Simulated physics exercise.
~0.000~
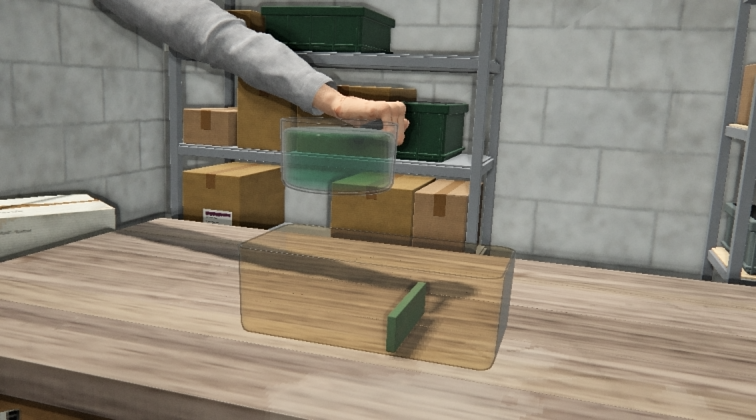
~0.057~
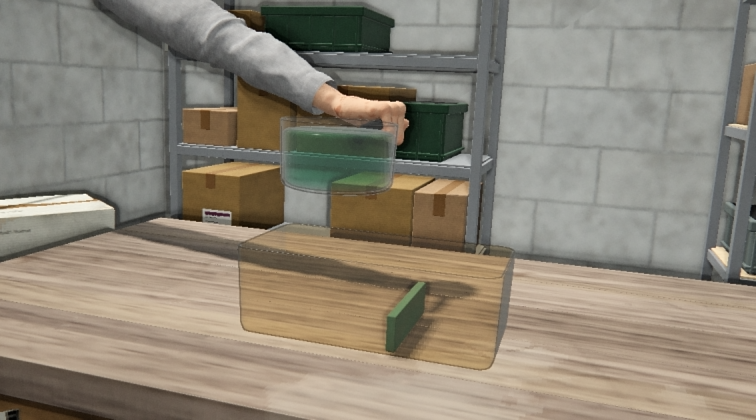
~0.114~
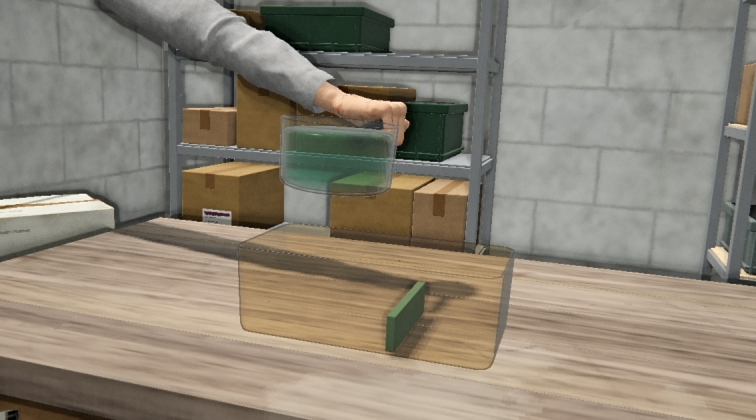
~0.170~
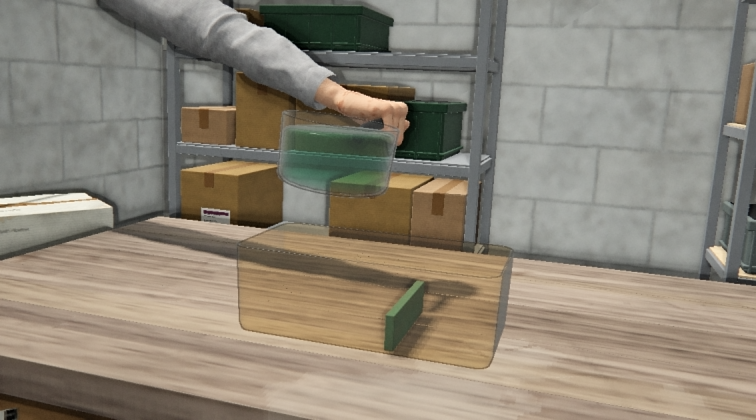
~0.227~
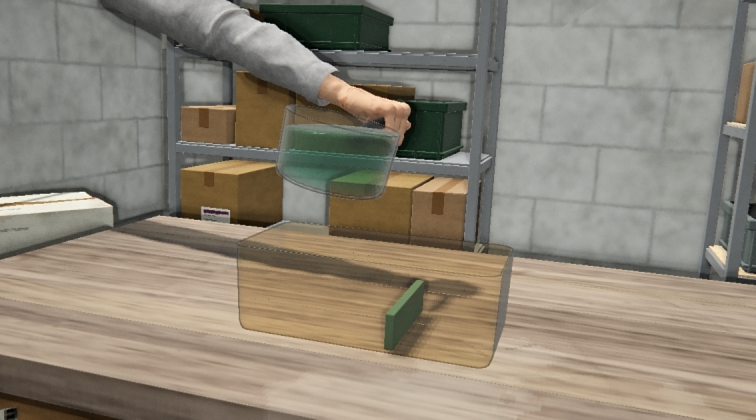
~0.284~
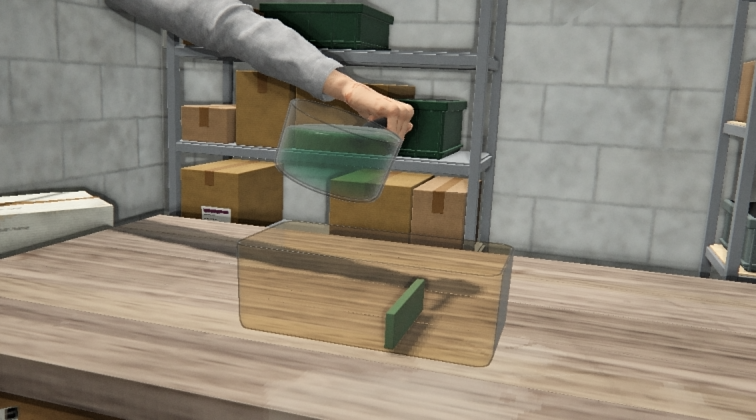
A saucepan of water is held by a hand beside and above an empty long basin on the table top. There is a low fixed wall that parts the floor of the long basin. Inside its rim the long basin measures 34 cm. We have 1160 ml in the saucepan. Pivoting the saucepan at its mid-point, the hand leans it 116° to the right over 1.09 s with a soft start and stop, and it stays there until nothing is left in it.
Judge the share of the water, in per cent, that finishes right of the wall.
66 percent, roughly.
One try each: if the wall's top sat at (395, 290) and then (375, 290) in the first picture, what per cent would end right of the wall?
Respectively 80 and 95 %.
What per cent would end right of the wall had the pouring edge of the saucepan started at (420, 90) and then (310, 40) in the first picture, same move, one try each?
Try 1: 70 %; try 2: 5 %.
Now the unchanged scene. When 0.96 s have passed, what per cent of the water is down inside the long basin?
Some 90 percent.
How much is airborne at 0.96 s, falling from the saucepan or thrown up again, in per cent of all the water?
Close to 5 per cent.
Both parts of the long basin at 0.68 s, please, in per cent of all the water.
Lab note: Left near 1, right near 26.
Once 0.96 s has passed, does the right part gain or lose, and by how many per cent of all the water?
Net loss of about 5.
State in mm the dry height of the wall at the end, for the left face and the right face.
Noted: Left near 34 mm, right near 4 mm.
By 0.68 s the tilt is 79° and 44 per cent is still to pour, 1 is left of the wall and 26 right of it.
By 0.96 s the tilt is 112° and 5 per cent is still to pour, 19 is left of the wall and 71 right of it.
By 1.26 s the tilt is 116° and 0 per cent is still to pour, 31 is left of the wall and 68 right of it.
By 1.59 s the tilt is 116° and 0 per cent is still to pour, 33 is left of the wall and 66 right of it.
At rest 33 per cent lies left of the wall, 66 right of it and 1 outside.
